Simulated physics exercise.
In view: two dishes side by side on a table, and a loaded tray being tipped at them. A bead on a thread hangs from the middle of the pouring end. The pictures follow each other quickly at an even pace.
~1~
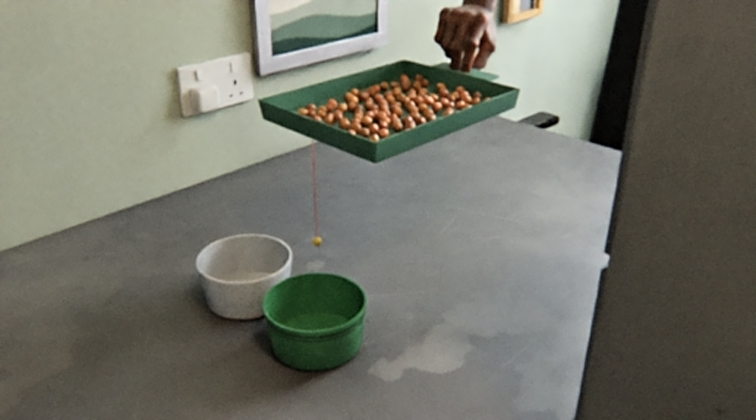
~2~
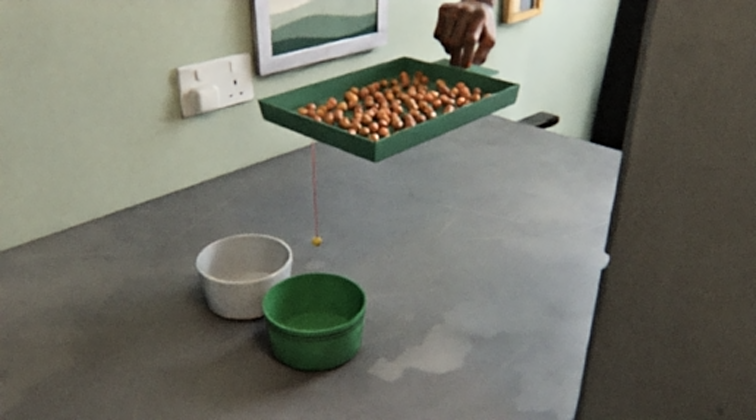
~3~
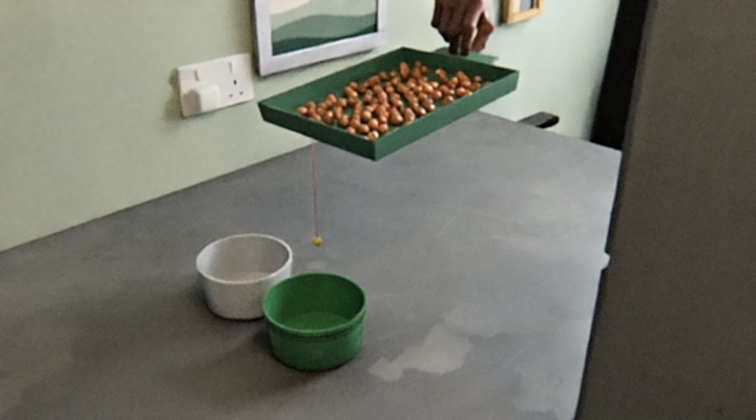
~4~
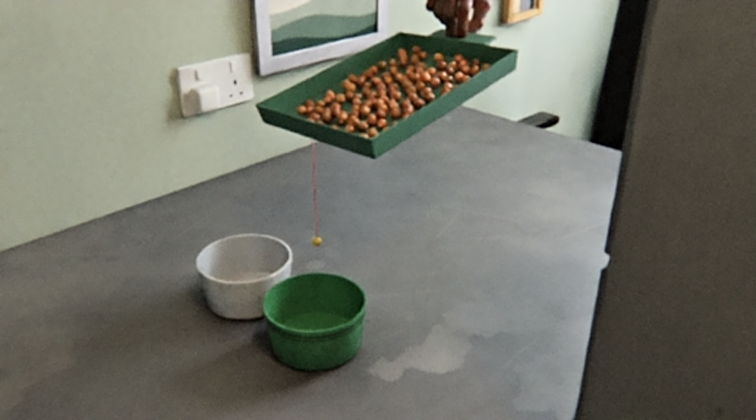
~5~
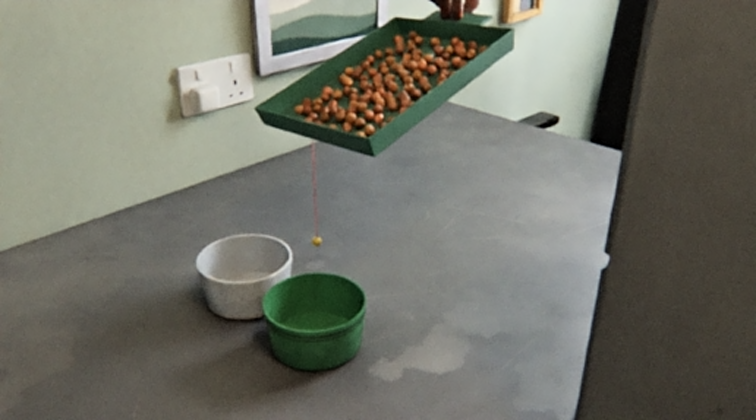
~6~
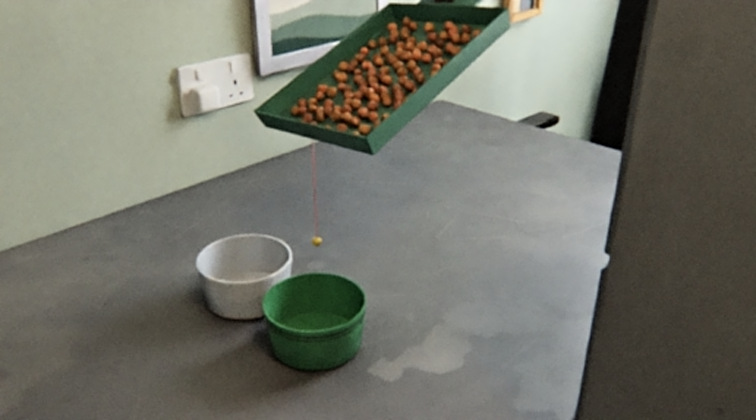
A dark green tray loaded with brown hazelnuts is held by a hand at its far end above a grey tabletop, seen from slightly above beside a pale green wall. A white dish sits left of a green one, with a yellow bead hanging on a red thread nearby. The hand steadily raises the far end, the near edge dips slightly left, and some nuts begin shifting, while the camera stays still.
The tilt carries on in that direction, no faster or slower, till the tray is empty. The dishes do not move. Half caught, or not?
The two hold more than half of the load.
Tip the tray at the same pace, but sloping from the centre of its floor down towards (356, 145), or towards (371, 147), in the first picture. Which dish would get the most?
The first try: The right dish. The second: The right one.
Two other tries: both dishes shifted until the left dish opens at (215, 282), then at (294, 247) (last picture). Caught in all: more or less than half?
At the first place the smaller part, at the second under half.
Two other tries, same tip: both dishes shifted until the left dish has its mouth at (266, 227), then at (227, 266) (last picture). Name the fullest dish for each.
One: The left-hand dish. Two: The dish on the left.
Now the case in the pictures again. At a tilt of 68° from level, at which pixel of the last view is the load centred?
Roughly at (306, 99).
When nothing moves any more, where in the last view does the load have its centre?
At about (243, 289).
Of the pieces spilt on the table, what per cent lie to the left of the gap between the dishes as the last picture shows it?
Roughly 80 in a hundred.
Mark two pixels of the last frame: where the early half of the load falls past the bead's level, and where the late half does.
First near (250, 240), later near (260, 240).
Just after the last frame, tray tipped steeply; every one on the tray.
A moment on, tray tipped past a quarter turn; the larger part on the tray; just a few in the right dish; about a tenth in the left dish; about a tenth outside both; about a tenth in the air.
Further on, tray tipped past a quarter turn; about a tenth in the right dish; roughly two thirds in the left dish; roughly a quarter outside both; just a few in the air.
When it is over, tray tipped past a quarter turn; about a tenth in the right dish; roughly two thirds in the left dish; roughly a third outside both.
